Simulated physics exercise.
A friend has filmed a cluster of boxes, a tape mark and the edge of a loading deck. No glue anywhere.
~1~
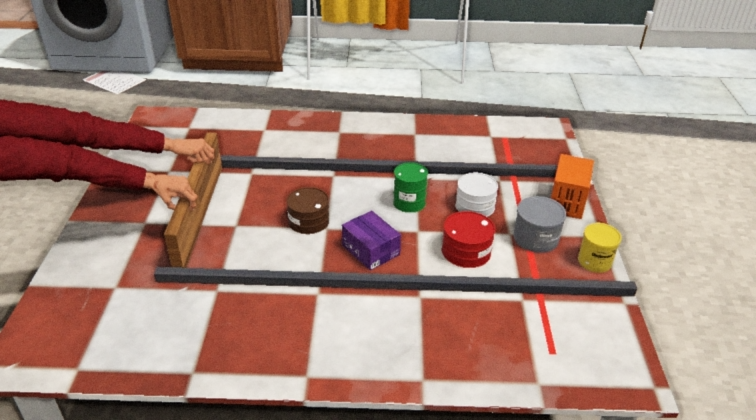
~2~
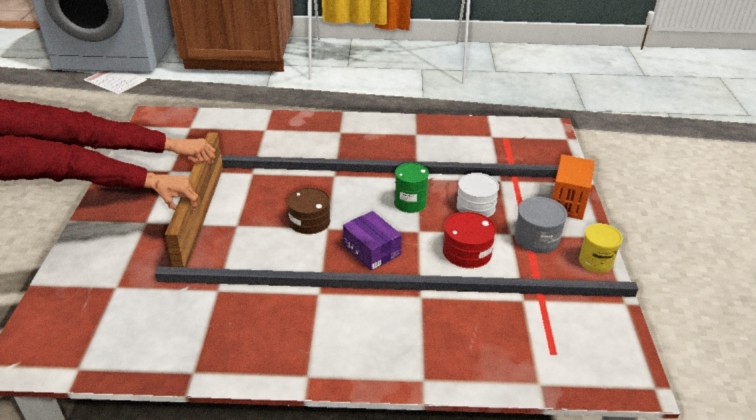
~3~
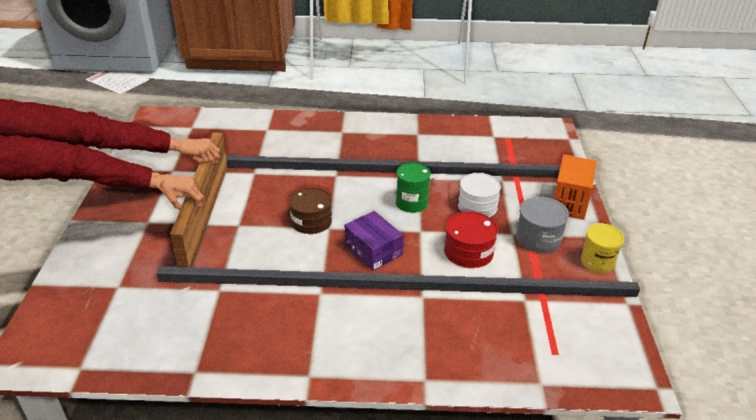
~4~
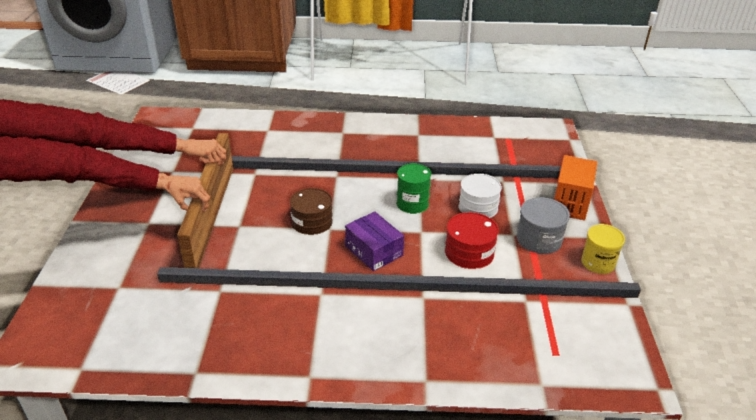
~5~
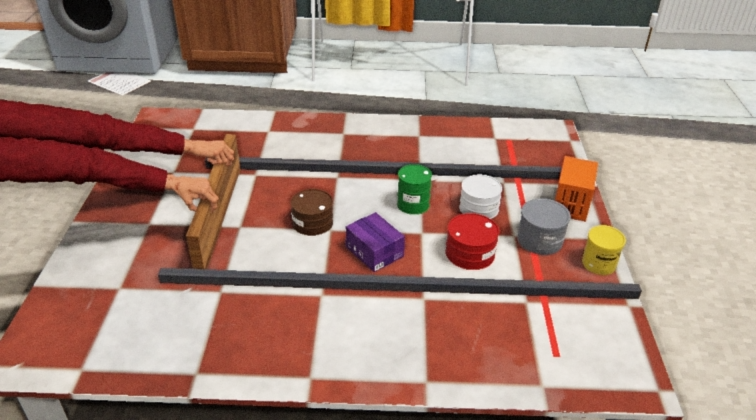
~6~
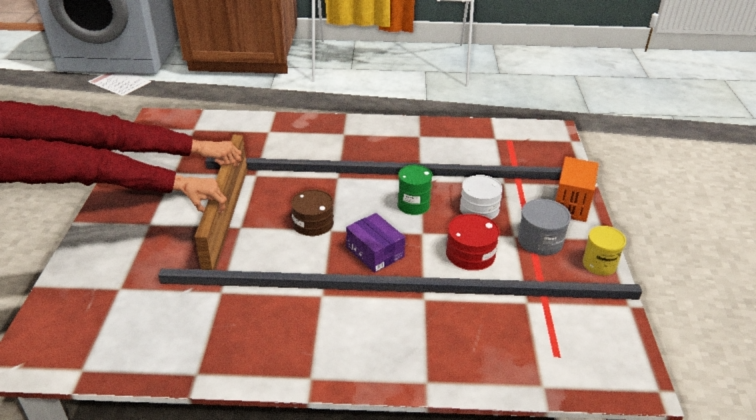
On a checkered tabletop, two hands in dark red sleeves slowly pushed a wooden plank a little to the right between two dark rails, while the colorful containers ahead of it stayed put.
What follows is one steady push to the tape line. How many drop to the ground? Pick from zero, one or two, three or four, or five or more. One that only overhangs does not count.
Here the number that fall off is one or two.
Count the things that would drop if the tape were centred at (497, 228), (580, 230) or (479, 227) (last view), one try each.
The counts: 0, 5 and 0.
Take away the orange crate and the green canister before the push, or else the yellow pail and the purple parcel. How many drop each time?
1 in the first case, 0 in the second.
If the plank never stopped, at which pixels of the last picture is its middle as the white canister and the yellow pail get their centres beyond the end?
For the white canister at (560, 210), for the yellow pail at (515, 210).
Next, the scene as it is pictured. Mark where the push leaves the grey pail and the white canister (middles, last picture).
About (598, 227), and the other about (578, 203).
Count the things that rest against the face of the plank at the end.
In contact: 3.
Early on, none off yet; yellow pail at rest near (603, 251); orange crate at rest near (576, 189); grey pail at rest near (543, 227).
A while later, none off yet; yellow pail at rest near (603, 251); orange crate at rest near (576, 189); grey pail travelled a little near (565, 222).
Finally, the number that fall off is one or two; lost, orange crate and yellow pail.
